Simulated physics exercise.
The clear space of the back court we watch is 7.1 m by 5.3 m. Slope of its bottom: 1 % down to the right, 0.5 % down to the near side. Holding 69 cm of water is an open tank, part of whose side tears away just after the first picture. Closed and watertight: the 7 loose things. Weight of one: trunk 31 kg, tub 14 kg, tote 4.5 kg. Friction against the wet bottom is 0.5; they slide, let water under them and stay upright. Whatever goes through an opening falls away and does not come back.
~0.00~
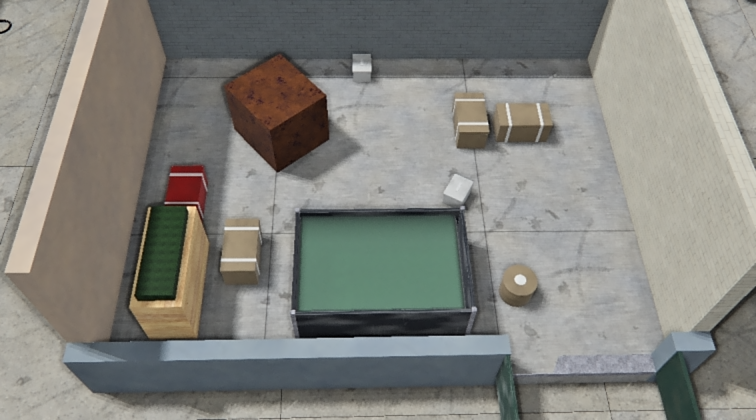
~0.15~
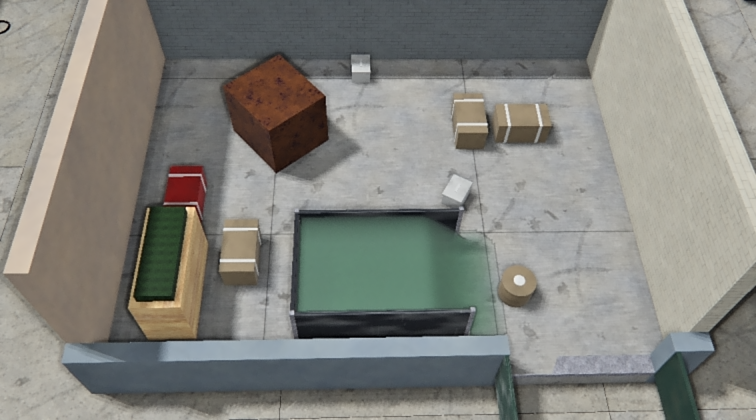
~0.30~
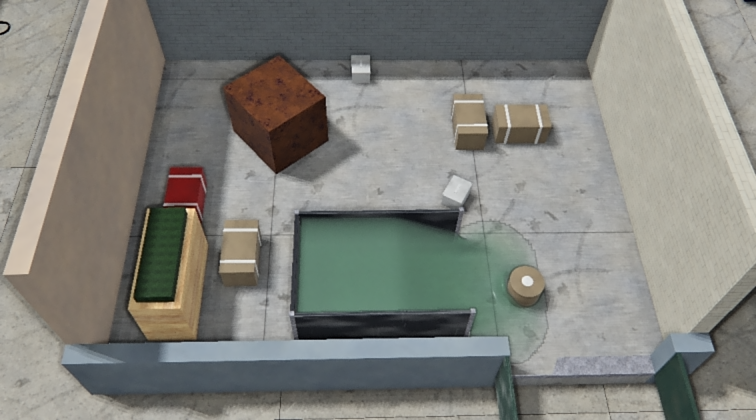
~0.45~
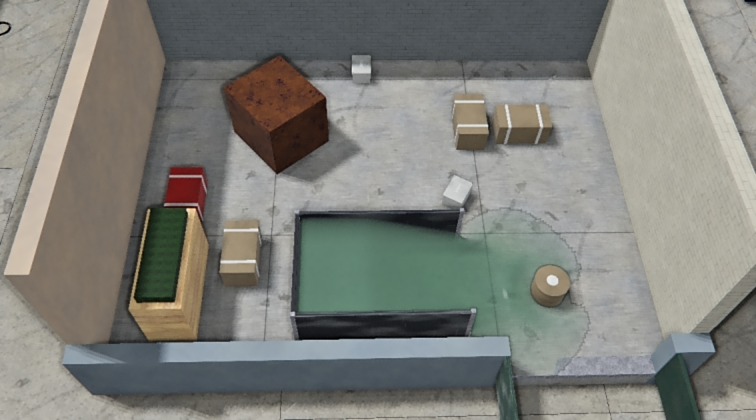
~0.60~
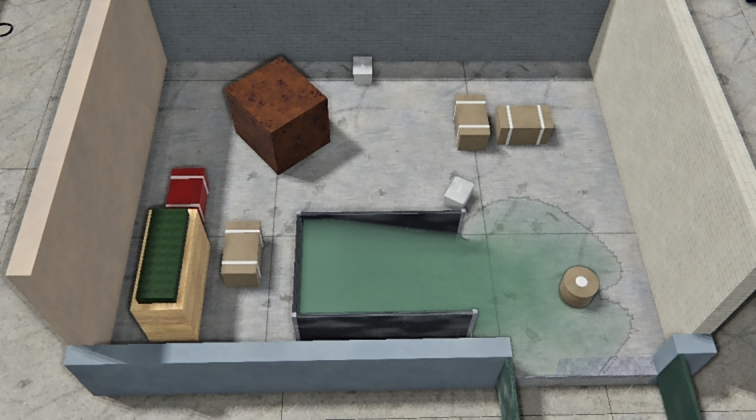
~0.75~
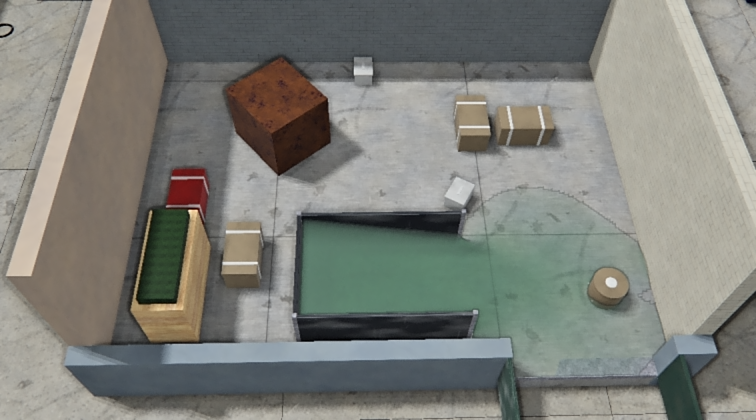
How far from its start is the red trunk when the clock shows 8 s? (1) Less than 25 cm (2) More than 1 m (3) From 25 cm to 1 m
Less than 25 cm (1).
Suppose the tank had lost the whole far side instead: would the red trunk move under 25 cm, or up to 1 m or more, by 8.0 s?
So the red trunk keeps its position.
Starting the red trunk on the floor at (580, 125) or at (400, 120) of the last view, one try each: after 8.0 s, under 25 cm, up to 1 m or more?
In that order: It goes a long way; it hardly budges.
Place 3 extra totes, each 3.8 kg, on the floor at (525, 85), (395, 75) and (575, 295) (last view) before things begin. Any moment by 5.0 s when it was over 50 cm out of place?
So that's beyond the threshold, beyond the threshold and beyond the threshold, in that sequence.
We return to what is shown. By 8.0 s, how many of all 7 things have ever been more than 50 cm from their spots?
Count: 3.
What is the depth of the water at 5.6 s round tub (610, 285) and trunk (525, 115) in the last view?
Roughly 6 and 8 cm.
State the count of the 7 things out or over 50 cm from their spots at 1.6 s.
I count 1 of them.
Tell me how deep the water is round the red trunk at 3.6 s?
I'd say around 0 cm.
After 1.6 s the red trunk is near (185, 192), 0.0 m from its start, aground; 0 of 7 are out; 1 afloat.
After 3.6 s the red trunk is near (185, 192), 0.0 m from its start, aground; 0 of 7 are out; 1 afloat.
After 5.6 s the red trunk is near (185, 192), 0.0 m from its start, aground; 0 of 7 are out; 0 afloat.
After 8.0 s the red trunk is near (185, 192), 0.0 m from its start, aground; 0 of 7 are out; 1 afloat.
